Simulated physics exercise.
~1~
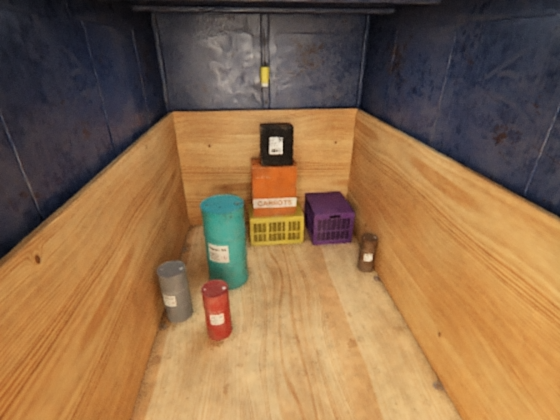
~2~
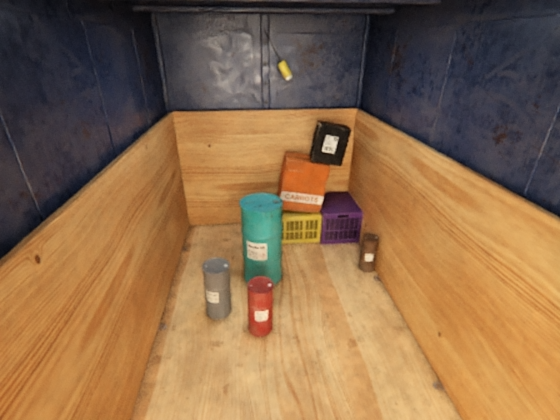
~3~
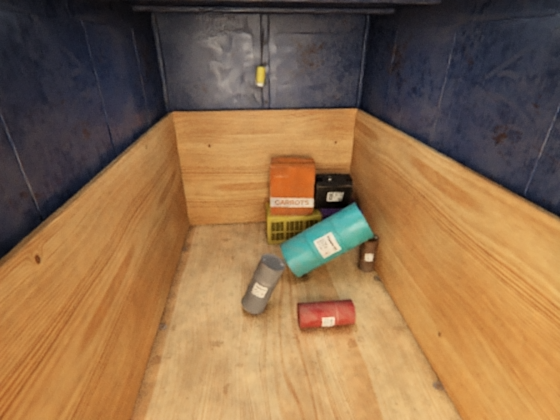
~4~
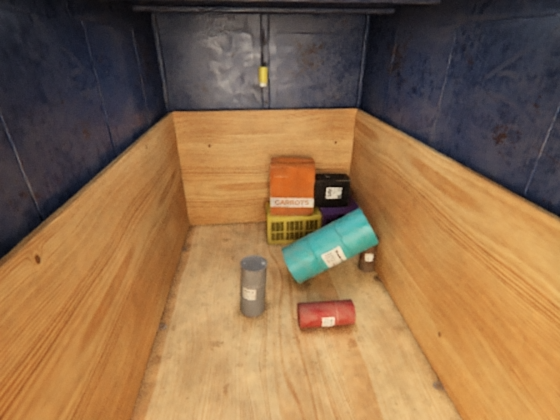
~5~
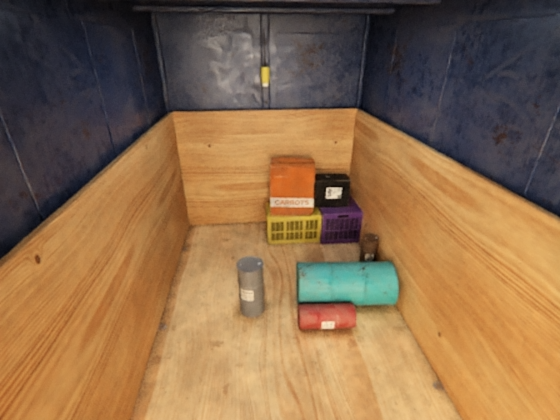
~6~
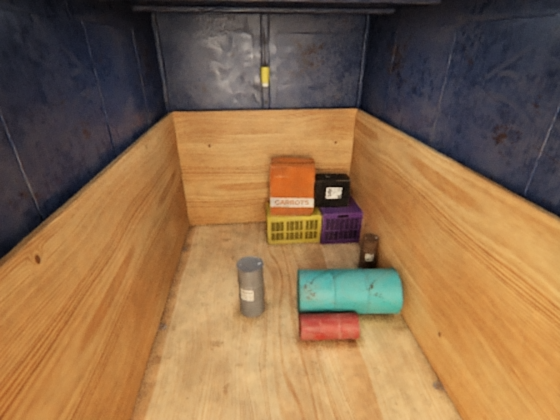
Turquoise drum sliding right, tipping and ending on its side by the toppled red canister, after black box tumbles off orange box.
